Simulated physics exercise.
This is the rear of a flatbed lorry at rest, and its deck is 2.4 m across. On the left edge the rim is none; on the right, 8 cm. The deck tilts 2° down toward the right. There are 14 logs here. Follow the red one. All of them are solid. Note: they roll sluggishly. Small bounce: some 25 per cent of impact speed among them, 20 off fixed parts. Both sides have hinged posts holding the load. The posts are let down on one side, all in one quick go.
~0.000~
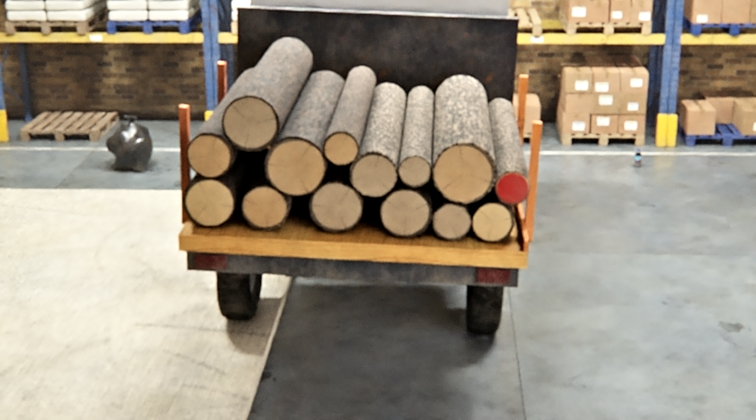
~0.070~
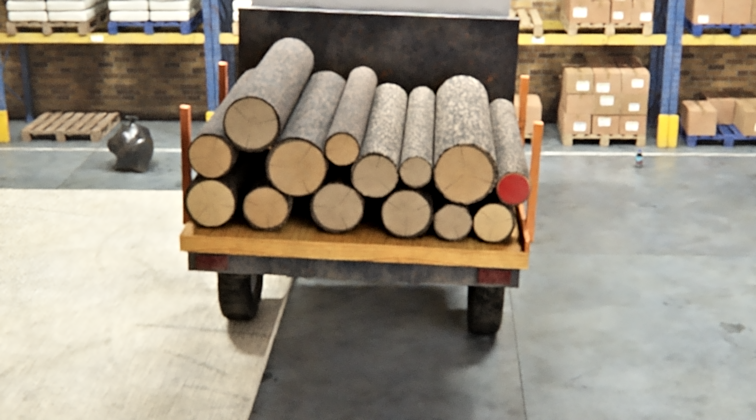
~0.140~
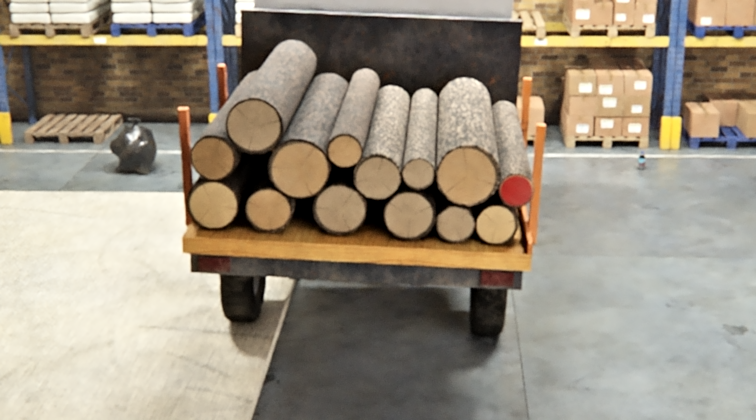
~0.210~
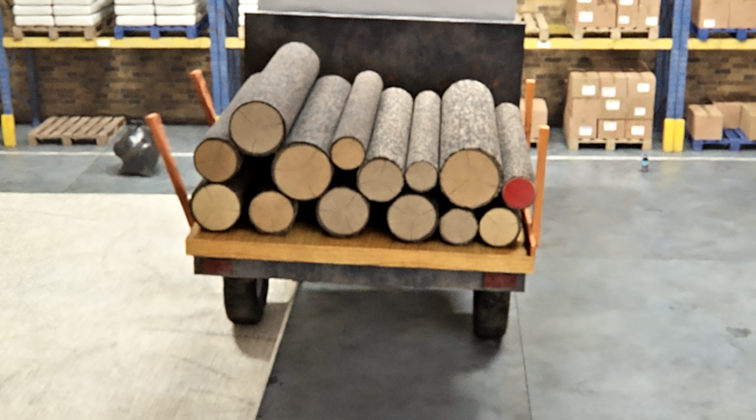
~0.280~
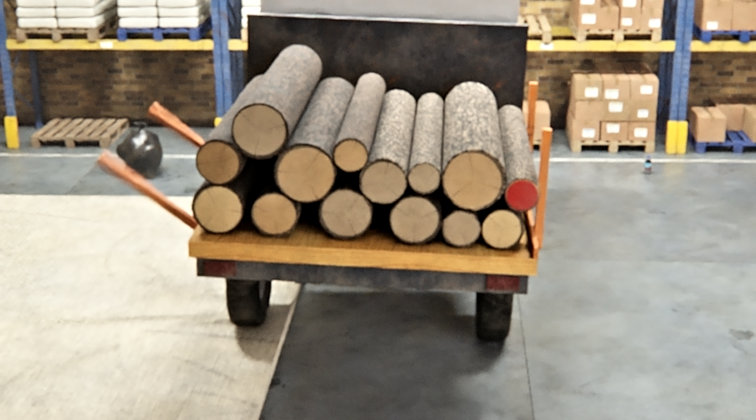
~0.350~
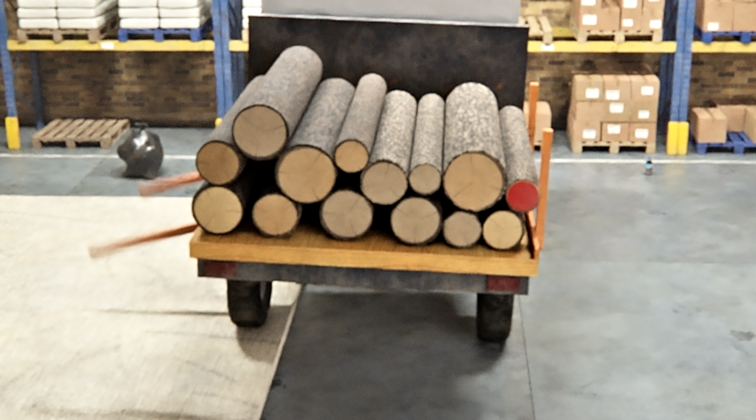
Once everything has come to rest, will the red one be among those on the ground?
It is going to hang on.
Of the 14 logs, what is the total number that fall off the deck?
3.
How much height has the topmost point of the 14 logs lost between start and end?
Roughly 30 cm.
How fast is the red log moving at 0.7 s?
Speed approx. 0.0 m/s.
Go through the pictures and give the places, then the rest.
Red (513, 189); both sides upright; the deck slopes 2° down to the right; 6 of the 14 make up the bottom layer, in the first frame.
Red (514, 189); sides still shut, in the second frame.
Red (517, 191); both sides upright, in the third frame.
Red (520, 194); left posts out by 20°, tip at (153, 121), in the fourth frame.
Red (523, 196); left posts out by 55°, tip at (104, 160), in the fifth frame.
Red (523, 196); left posts out by 110°, tip at (95, 252), in the sixth frame.
Then, 0.7 s in, red is up on others, 10 cm from the right edge; 0 off so far.
In the end (3.8 s), red is up on others, 10 cm from the right edge; 3 off so far.
